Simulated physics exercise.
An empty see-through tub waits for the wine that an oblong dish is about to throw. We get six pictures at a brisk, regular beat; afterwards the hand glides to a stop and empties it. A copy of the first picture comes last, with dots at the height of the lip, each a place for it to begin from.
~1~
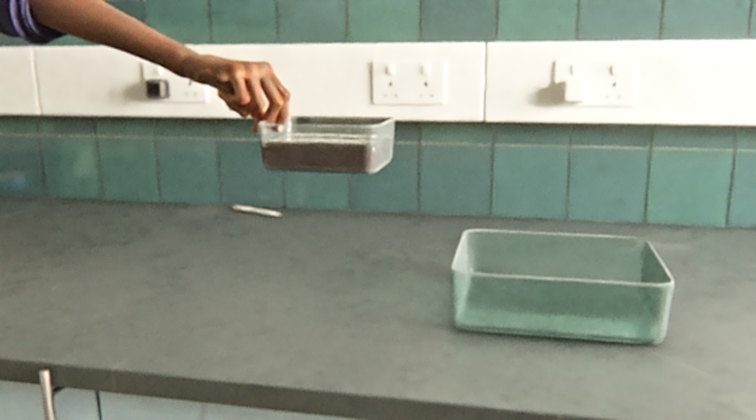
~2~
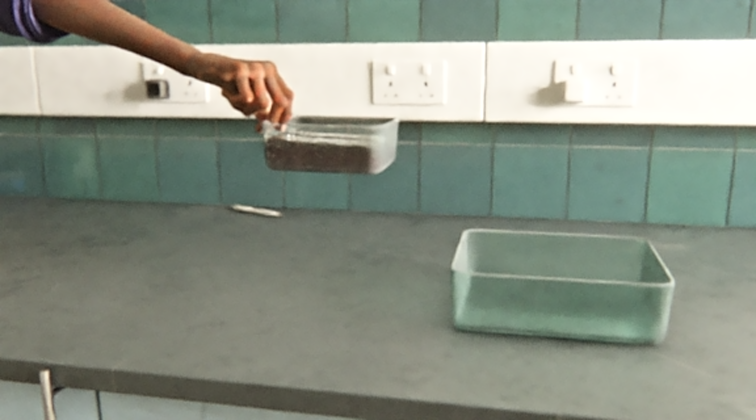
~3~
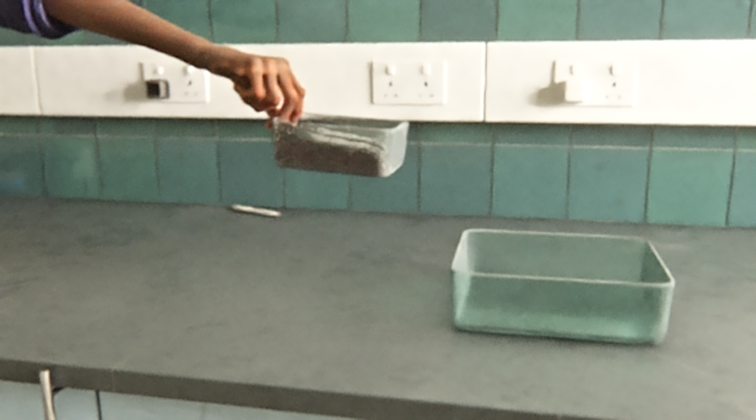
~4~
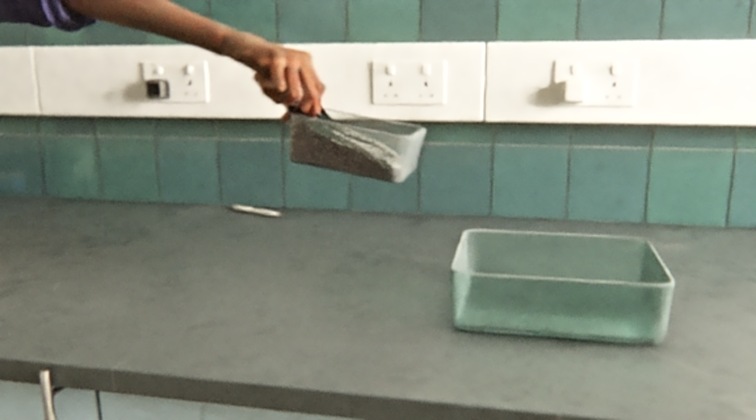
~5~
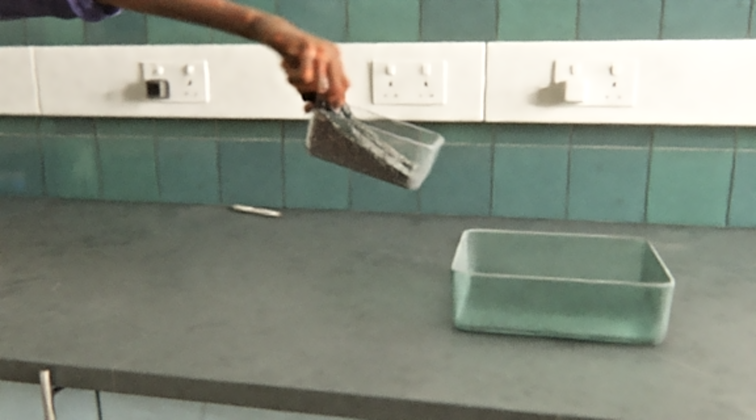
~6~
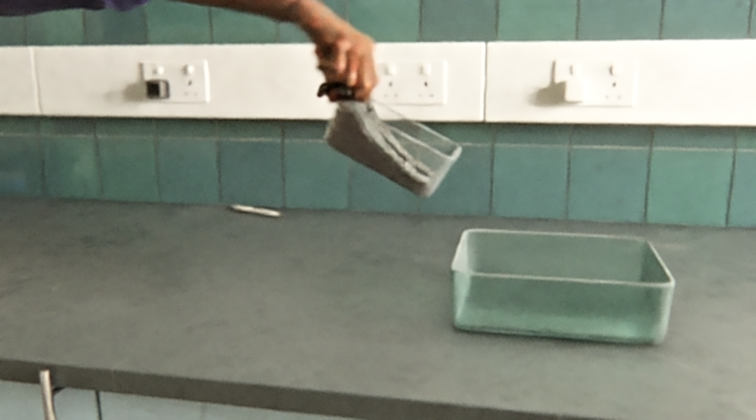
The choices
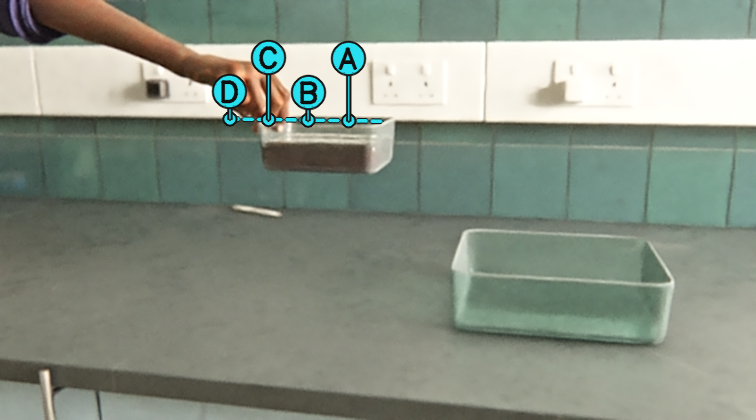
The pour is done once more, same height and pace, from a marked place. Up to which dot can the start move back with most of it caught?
Spot A just does it.
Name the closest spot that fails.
Spot B.
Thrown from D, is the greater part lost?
Yes, it does.
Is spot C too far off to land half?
Yes, it does.
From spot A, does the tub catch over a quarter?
Yes, clearly.
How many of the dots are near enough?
One.
In cyan, A at (348, 120); B at (308, 120); C at (268, 119); D at (229, 119).
For spot A, about 63 % lands in the tub, 24 % falls short and 12 % goes beside or beyond.
For spot B, about 30 % lands in the tub, 64 % falls short and 5 % goes beside or beyond.
For spot C, about 13 % lands in the tub, 86 % falls short.
For spot D, about 0 % lands in the tub, 99 % falls short.
